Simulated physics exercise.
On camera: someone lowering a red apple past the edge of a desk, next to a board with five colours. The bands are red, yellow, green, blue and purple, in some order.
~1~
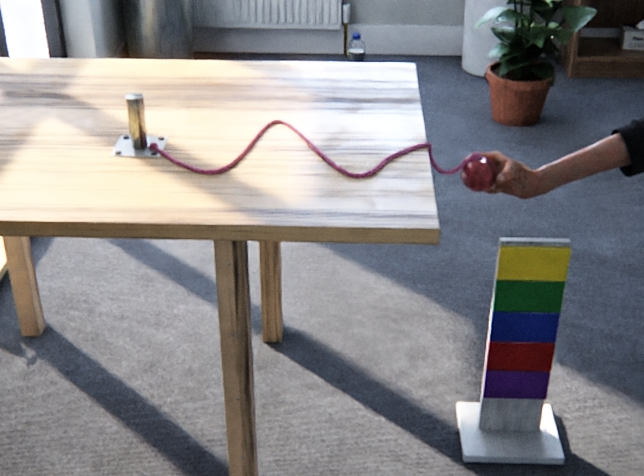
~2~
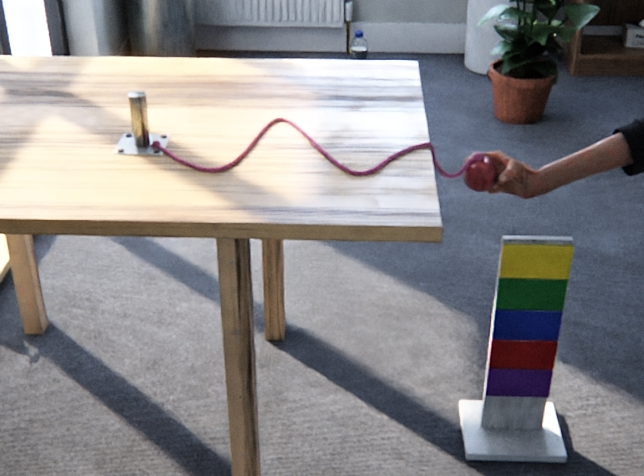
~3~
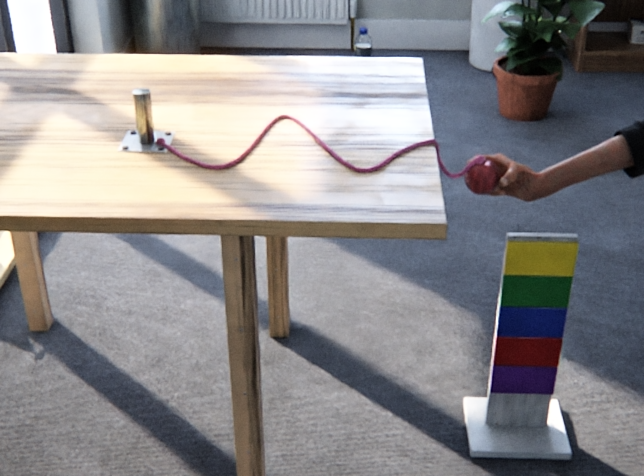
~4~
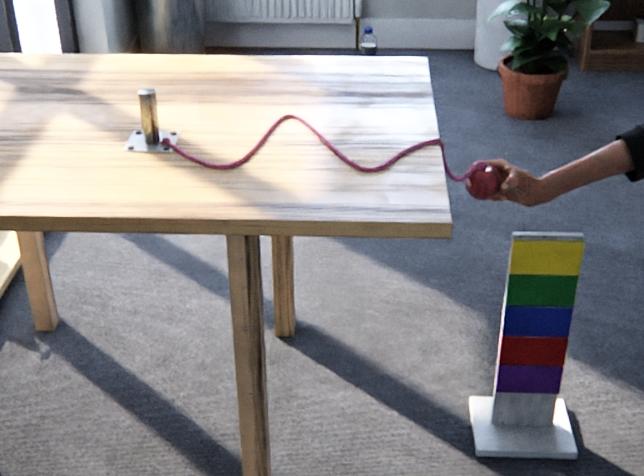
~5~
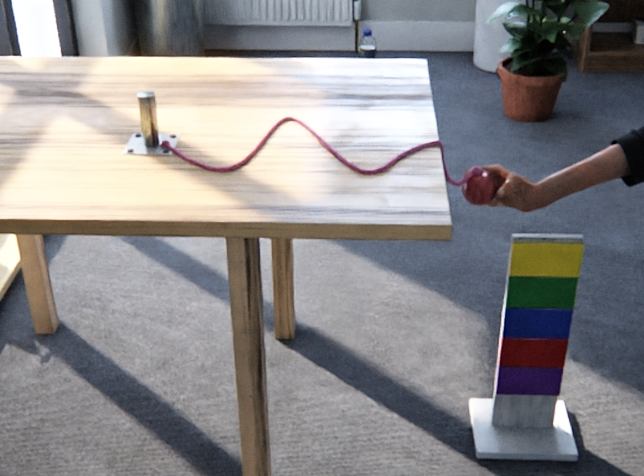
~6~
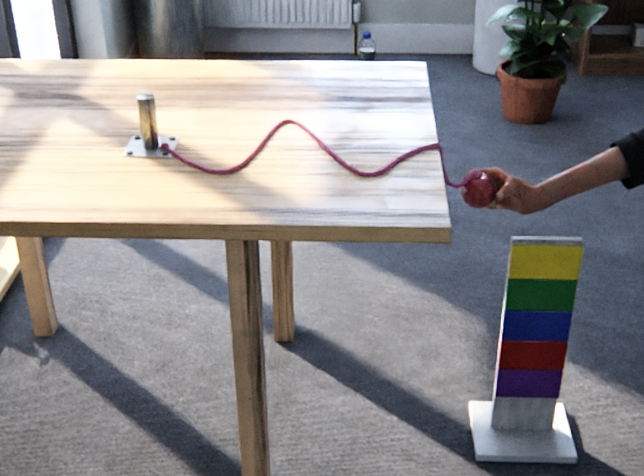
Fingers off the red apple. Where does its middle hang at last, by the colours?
Its centre hangs level with the purple band.
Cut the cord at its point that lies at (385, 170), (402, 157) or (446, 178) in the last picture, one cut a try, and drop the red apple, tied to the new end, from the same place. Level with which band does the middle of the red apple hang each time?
It would be yellow; green; red.
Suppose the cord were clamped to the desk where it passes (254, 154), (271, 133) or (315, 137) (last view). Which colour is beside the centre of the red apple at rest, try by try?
It would be red; blue; green.
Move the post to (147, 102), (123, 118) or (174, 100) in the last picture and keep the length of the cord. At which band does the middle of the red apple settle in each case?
Try by try: Red; red; purple.
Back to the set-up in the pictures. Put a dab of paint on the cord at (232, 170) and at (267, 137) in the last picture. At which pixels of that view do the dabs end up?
The first at (264, 145), the second at (345, 144).
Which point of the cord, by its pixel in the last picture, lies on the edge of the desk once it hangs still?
The one at (313, 136).
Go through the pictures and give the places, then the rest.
The first frame shows red apple (479, 174); yellow (534, 265); green (529, 297); blue (525, 328); red (521, 357); purple (517, 386).
The second frame shows red apple (481, 174); cord through (183, 162) (250, 146) (296, 127) (340, 166) (410, 149).
The third frame shows red apple (482, 177).
The fourth frame shows red apple (483, 182); cord through (193, 159) (260, 143) (306, 124) (350, 162) (420, 145).
The fifth frame shows red apple (480, 188).
The sixth frame shows red apple (479, 190); cord through (192, 164) (259, 148) (305, 129) (349, 167) (419, 150).
Soon after, apple near (416, 384); level with purple.
Then, apple near (423, 392); level with purple.
At rest, apple near (421, 392); level with purple. Its middle rests at the purple band.
